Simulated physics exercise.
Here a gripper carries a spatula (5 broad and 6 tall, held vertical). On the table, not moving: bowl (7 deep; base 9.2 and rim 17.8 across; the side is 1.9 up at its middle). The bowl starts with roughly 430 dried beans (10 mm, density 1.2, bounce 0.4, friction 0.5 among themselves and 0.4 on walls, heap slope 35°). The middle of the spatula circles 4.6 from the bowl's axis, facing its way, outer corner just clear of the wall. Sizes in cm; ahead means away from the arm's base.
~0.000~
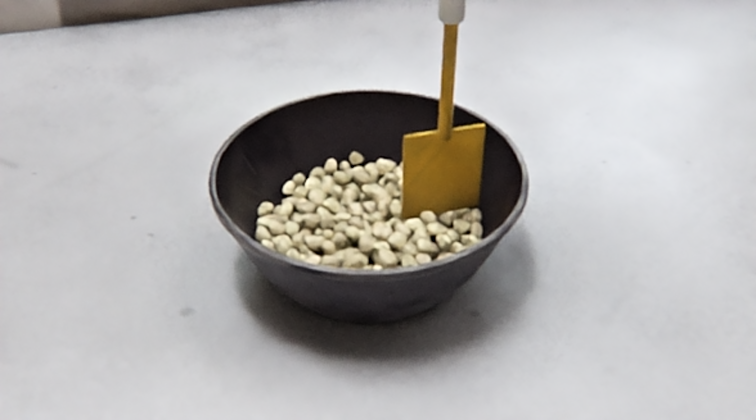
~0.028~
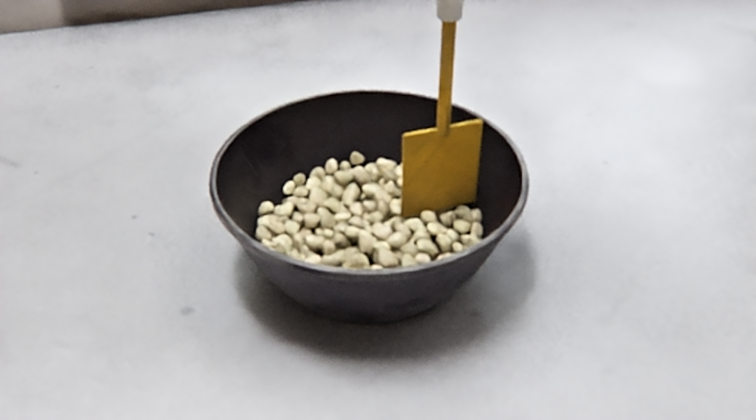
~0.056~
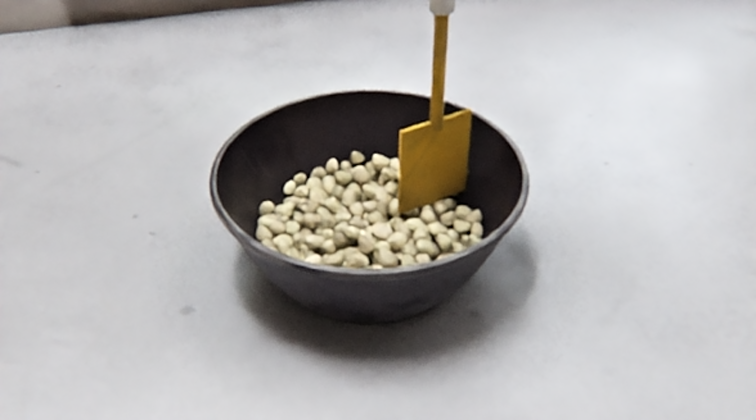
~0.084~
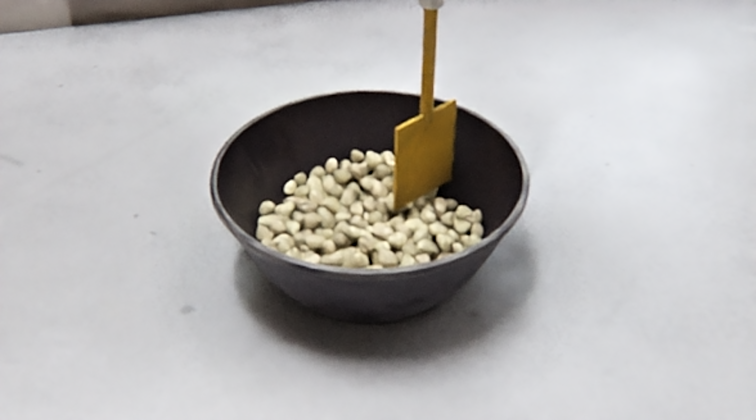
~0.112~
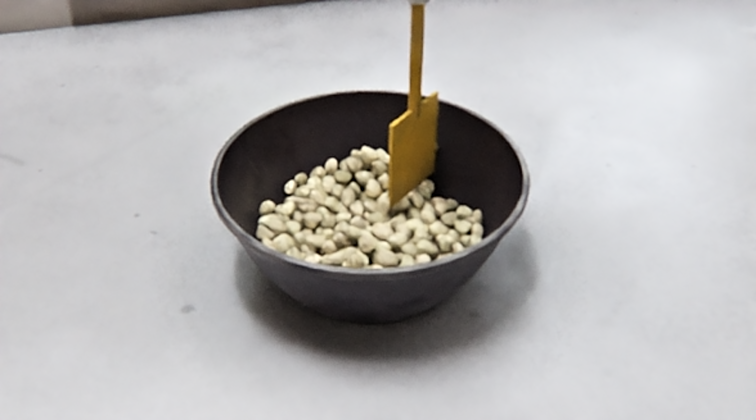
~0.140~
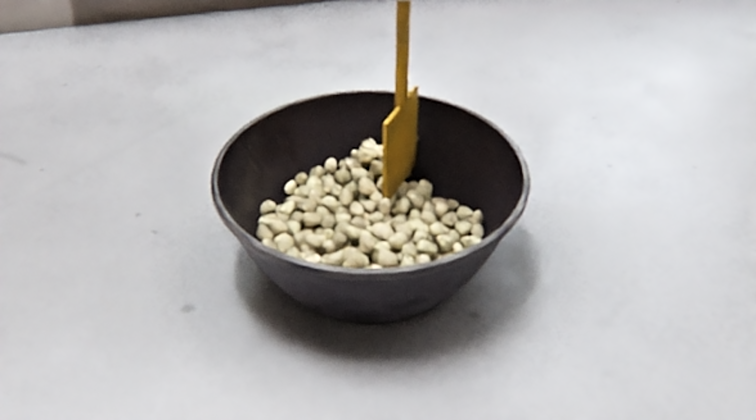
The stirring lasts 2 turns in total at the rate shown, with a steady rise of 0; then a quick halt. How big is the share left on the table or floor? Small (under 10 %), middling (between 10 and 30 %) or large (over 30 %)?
A small share, under 10 %, ends on the table or floor.
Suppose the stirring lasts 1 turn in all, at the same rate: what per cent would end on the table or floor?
It would be near 0 per cent.
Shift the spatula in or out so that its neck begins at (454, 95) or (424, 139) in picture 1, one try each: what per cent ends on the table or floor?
Some 0 and 5 per cent.
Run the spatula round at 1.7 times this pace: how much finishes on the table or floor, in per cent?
Some 20 per cent.
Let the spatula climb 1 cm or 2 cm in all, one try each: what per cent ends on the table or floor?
Some 0 and 0 per cent.
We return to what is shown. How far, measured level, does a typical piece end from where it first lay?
Some 4 cm.
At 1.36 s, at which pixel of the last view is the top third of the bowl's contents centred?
At about (359, 267).
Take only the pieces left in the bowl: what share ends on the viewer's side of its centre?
About 35 per cent.
After 0.75 s, 316° round, highest piece 8 above the table; 424 in the bowl, 2 on the table or floor, 1 in flight or on the tool.
After 1.36 s, 219° round, highest piece 8 above the table; 416 in the bowl, 9 on the table or floor, 2 in flight or on the tool.
After 1.87 s, 0° round, highest piece 7 above the table; 412 in the bowl, 15 on the table or floor.
After 2.57 s, 0° round, highest piece 7 above the table; 412 in the bowl, 15 on the table or floor.
At rest, 412 in the bowl, 15 on the table or floor. That is 4 % on the table or floor.
